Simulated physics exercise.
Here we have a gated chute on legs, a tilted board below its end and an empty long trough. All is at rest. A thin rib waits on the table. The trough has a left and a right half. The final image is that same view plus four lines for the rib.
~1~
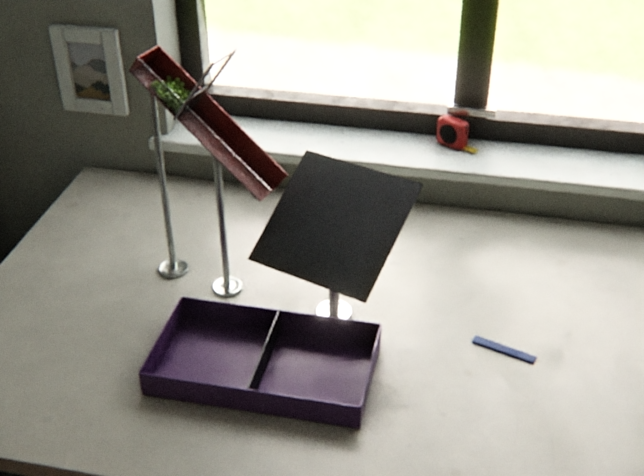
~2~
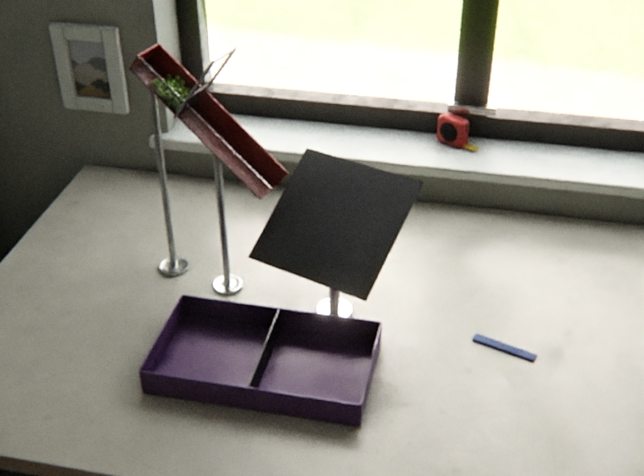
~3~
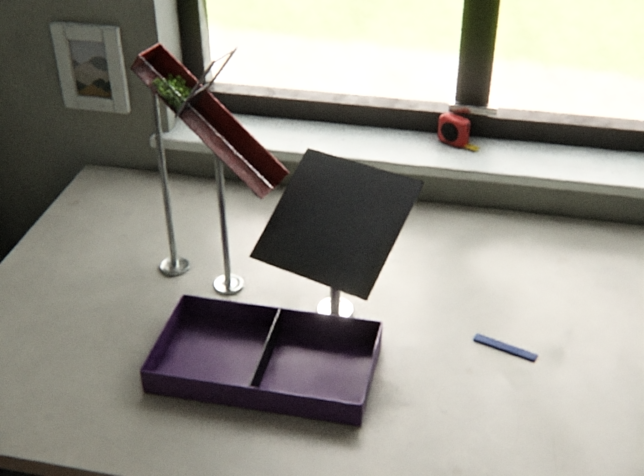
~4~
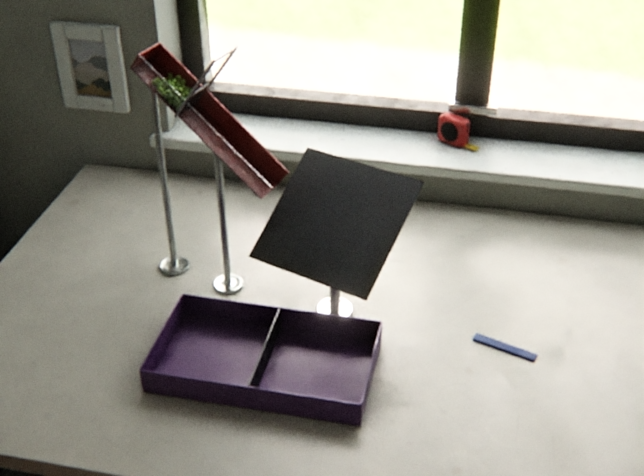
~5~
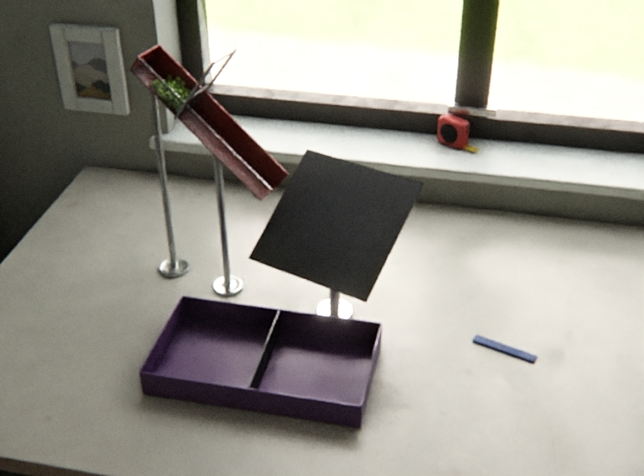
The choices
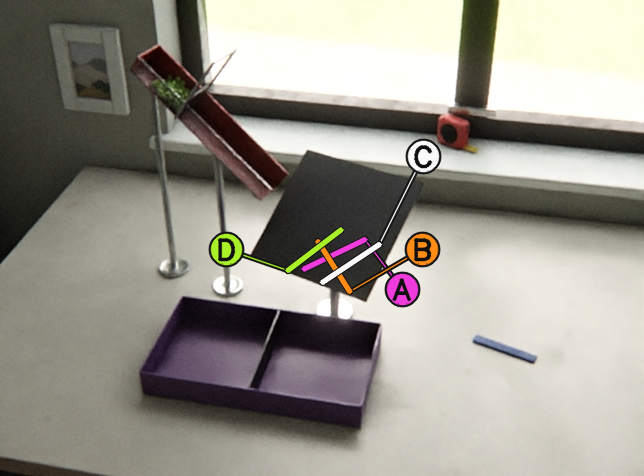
Green bits resting behind a gate in a tilted red chute, with a dark slanted board above a purple divided tray, nothing moving.
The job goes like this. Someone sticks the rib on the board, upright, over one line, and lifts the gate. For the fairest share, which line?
A is best.
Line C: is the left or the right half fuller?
The right half.
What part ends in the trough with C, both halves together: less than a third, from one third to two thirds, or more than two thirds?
Line C gives more than two thirds.
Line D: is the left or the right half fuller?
More lands on the left.
On the marked copy, line A from (364, 239) to (304, 269); line B from (318, 241) to (349, 291); line C from (379, 244) to (322, 282); line D from (341, 229) to (287, 270).
With A, of what is caught, roughly two thirds in the left half, roughly a third in the right.
With B, of what is caught, about a tenth in the left half, the larger part in the right.
With C, of what is caught, about a tenth in the left half, the larger part in the right.
With D, of what is caught, almost all in the left half, about a tenth in the right.
